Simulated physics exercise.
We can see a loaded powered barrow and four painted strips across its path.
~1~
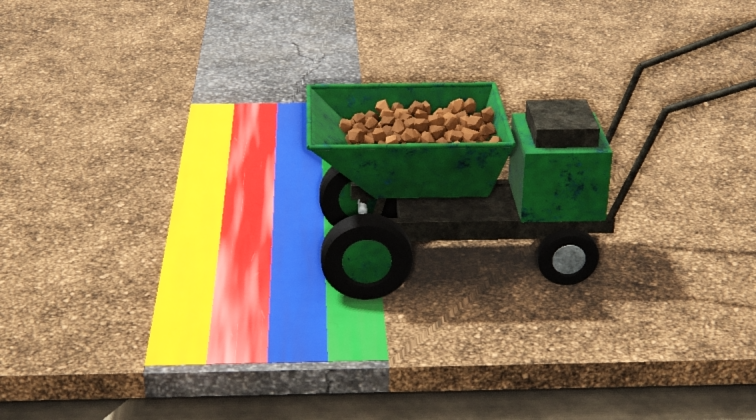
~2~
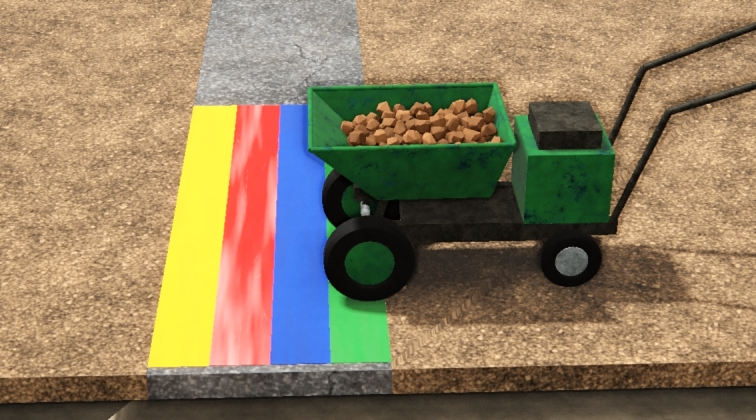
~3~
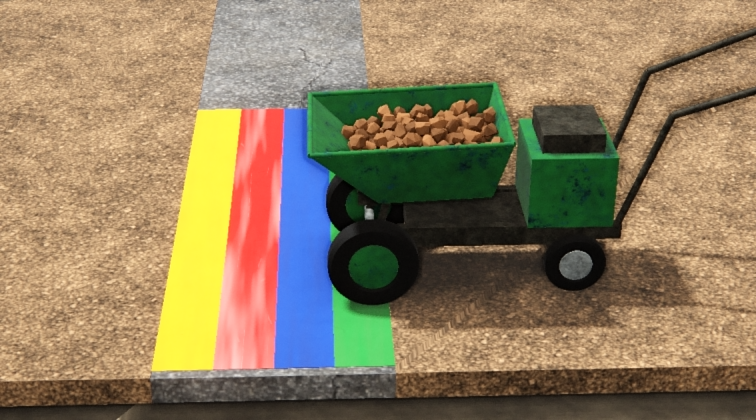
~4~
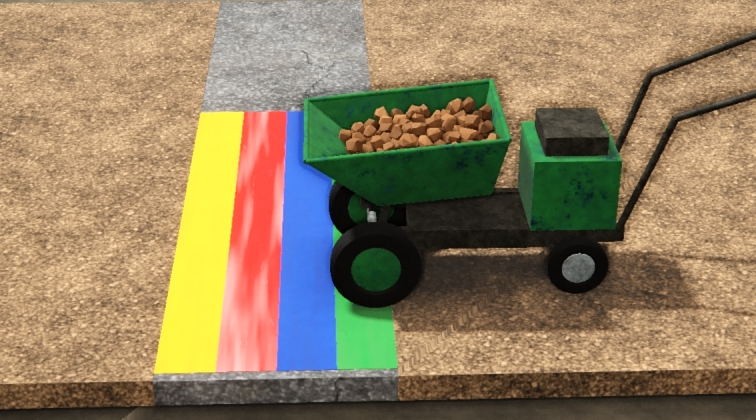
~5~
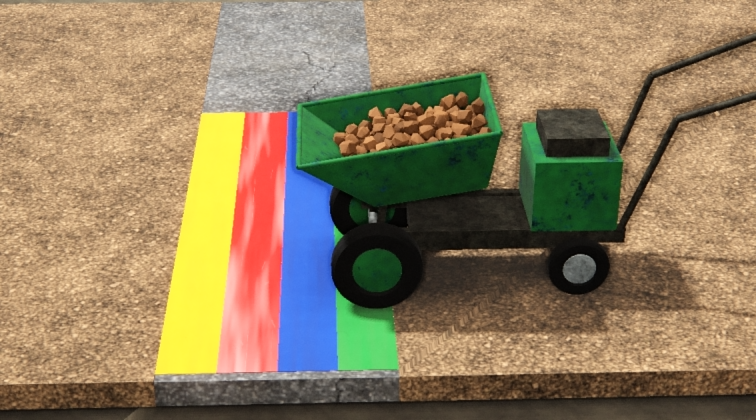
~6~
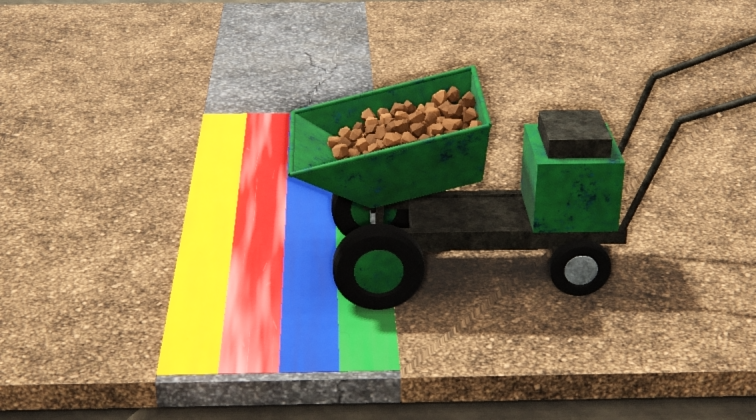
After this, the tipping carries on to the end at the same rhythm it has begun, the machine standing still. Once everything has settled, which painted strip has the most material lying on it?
Most of it lies on the yellow strip.
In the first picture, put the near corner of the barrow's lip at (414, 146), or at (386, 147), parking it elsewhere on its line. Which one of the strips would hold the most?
Well, from the first place it would be the blue strip, and from the second red.
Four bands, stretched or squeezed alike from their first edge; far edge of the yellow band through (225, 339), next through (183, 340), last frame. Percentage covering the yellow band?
Shares: 10 %; then 40 %.
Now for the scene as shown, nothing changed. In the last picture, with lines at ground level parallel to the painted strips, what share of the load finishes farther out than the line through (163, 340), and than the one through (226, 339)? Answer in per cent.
Roughly 40 and 80 percent.
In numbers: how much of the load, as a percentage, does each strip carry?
I'd say the green strip has near 0, the blue strip near 0, the red strip near 10 and the yellow strip near 40 per cent.
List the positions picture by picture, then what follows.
Lip of the skip (310, 148), level; top of the load (421, 125), clay clods; green strip (356, 322); blue strip (298, 323); red strip (239, 325); yellow strip (181, 326), in the first picture.
Lip of the skip (311, 150), level; top of the load (423, 127), in the second picture.
Lip of the skip (310, 156), tipped barely; top of the load (438, 135), in the third picture.
Lip of the skip (306, 162), tipped a little; top of the load (448, 125), in the fourth picture.
Lip of the skip (299, 168), tipped a little; top of the load (448, 128), in the fifth picture.
Lip of the skip (291, 175), tipped clearly; top of the load (439, 124); green strip (368, 332); blue strip (310, 333); red strip (251, 334); yellow strip (193, 335), in the sixth picture.
Just after the last frame, skip tipped steeply; every one in the skip.
A moment on, skip tipped steeply; roughly two thirds in the skip; just a few over the red strip; roughly a quarter over the yellow strip; just a few falling.
Further on, skip tipped right over; about a tenth in the skip; about a tenth over the red strip; roughly half over the yellow strip; roughly a third off the paint.
When it is over, skip tipped right over; about a tenth in the skip; not one over the green strip; not one over the blue strip; about a tenth over the red strip; roughly half over the yellow strip; roughly a third off the paint.
